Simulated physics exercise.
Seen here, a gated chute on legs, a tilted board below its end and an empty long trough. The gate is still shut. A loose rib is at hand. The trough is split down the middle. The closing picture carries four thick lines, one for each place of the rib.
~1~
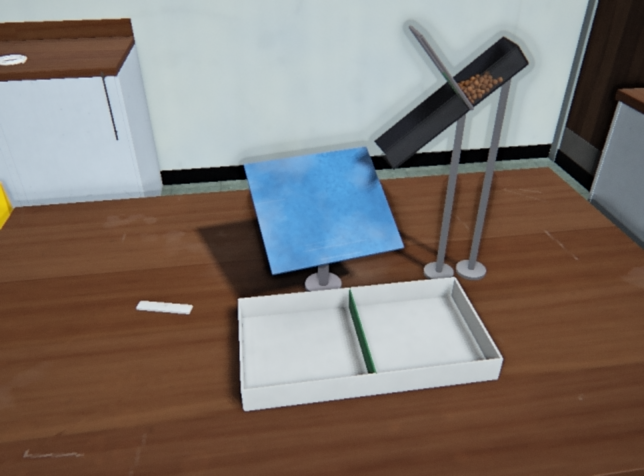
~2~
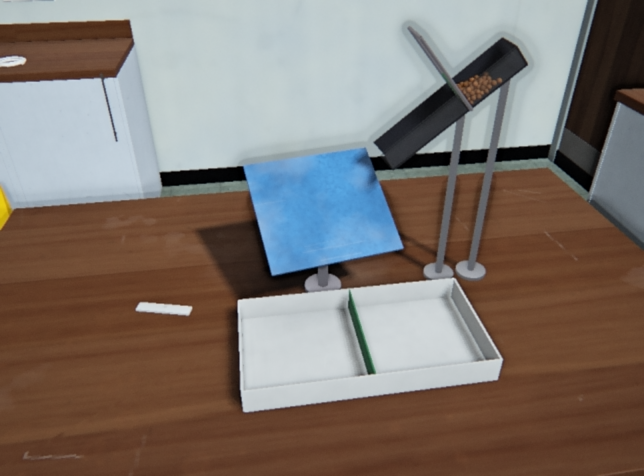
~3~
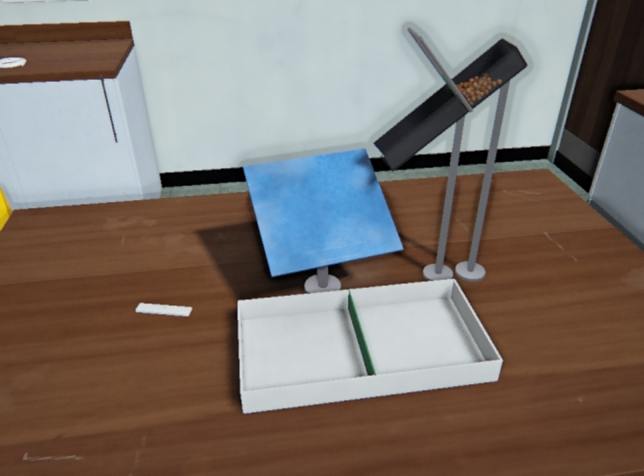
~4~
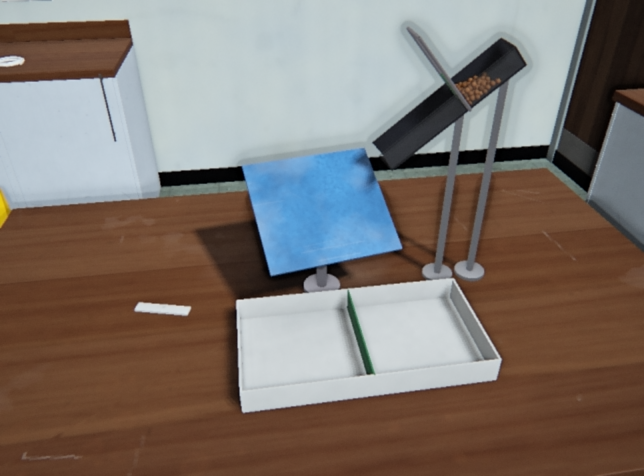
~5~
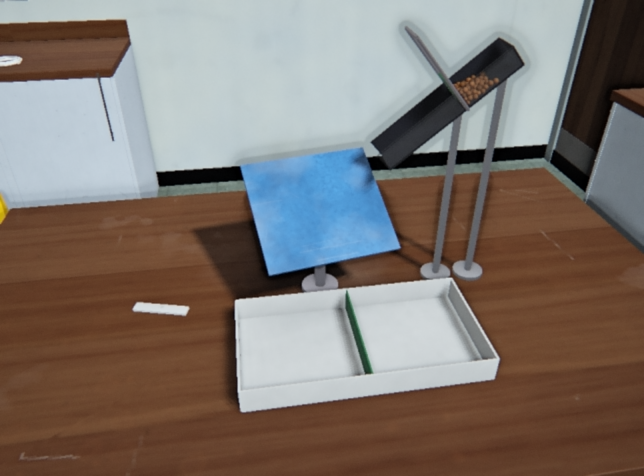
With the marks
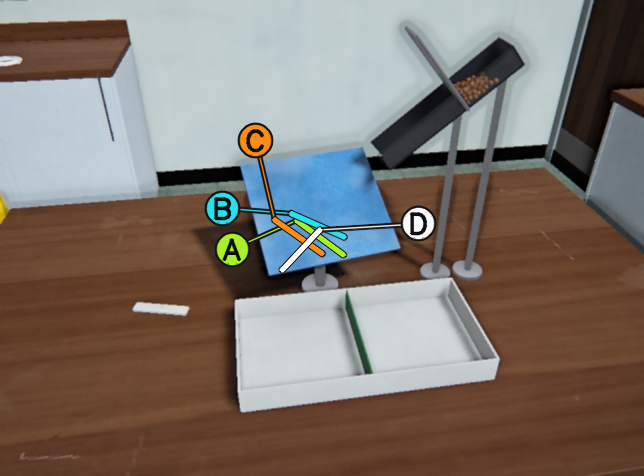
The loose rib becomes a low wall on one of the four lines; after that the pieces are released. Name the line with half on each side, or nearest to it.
Line C does it best.
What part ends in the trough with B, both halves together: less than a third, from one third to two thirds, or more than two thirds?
More than two thirds.
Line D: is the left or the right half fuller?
The left half.
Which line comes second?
That would be D.
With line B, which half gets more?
The right half.
On the marked copy, line A from (296, 220) to (343, 254); line B from (291, 213) to (344, 237); line C from (274, 219) to (322, 253); line D from (319, 229) to (282, 269).
With A, of what is caught, a small part in the left half, nearly all in the right.
With B, of what is caught, a small part in the left half, nearly all in the right.
With C, of what is caught, about half in the left half, about half in the right.
With D, of what is caught, about two thirds in the left half, about a third in the right.
